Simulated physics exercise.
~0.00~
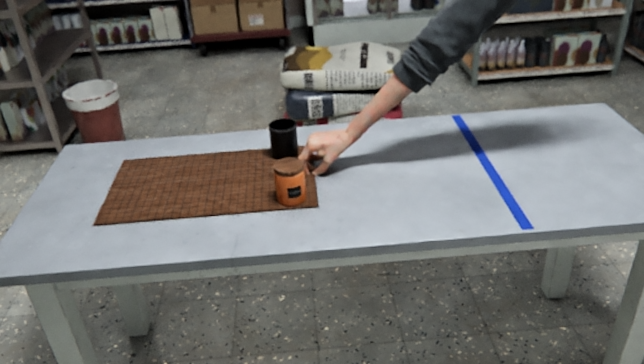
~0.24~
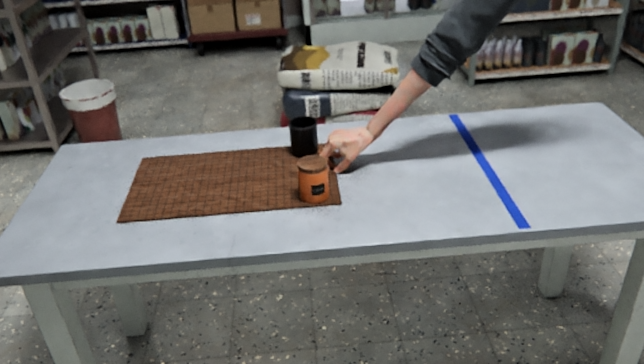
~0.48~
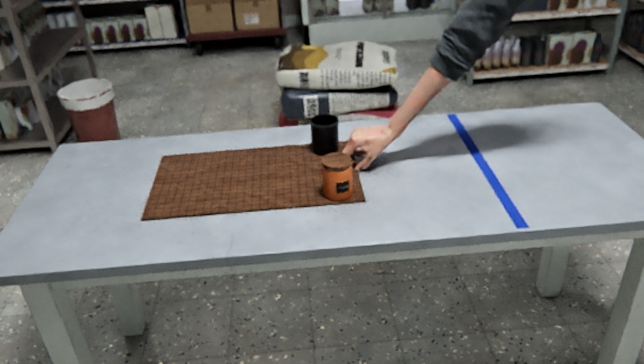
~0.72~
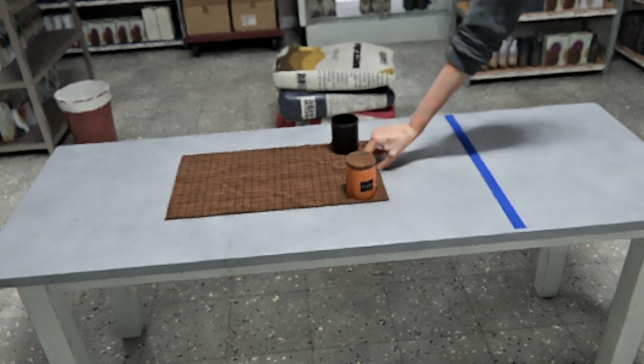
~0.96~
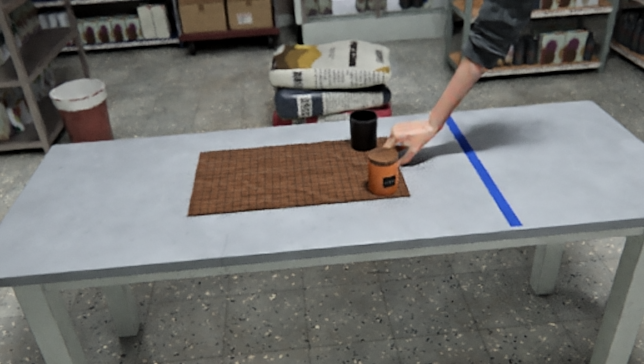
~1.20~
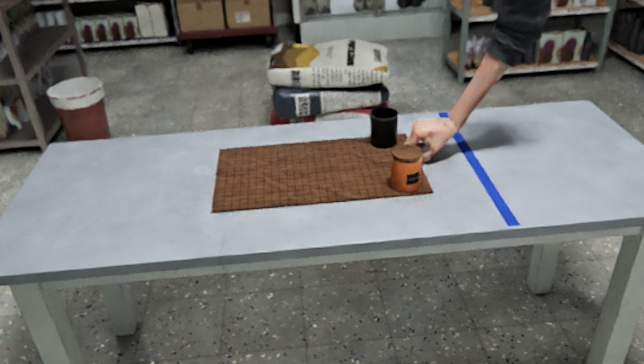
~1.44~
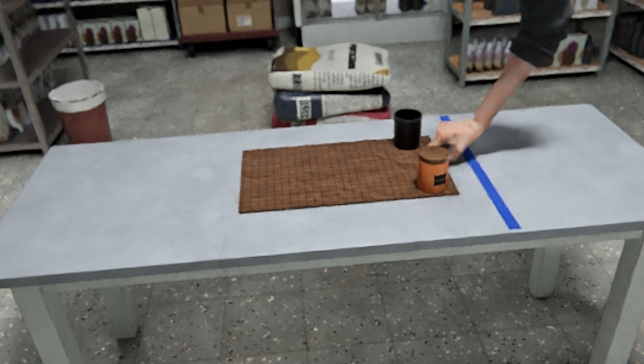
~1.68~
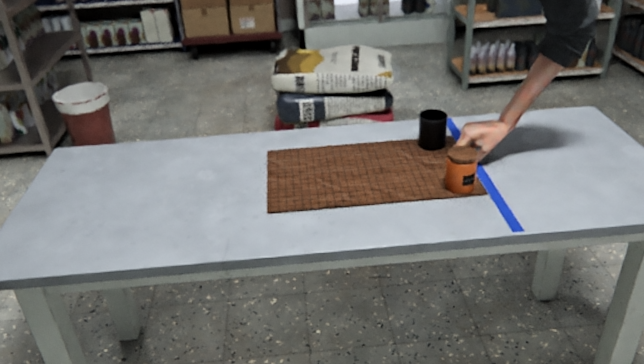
A hand reaching from a dark grey sleeve at the right grips the near right part of a brown woven table runner on a long pale grey table, seen from the front and slightly above in a room with shelves and stacked sacks behind. An orange jar with a brown lid and a black mug stand at the runner's right end, the mug farther back. The hand draws the runner steadily right toward a blue tape strip. Both vessels ride along upright. Finally, the runner's edge reaches the tape, with the jar and mug still standing on the cloth.
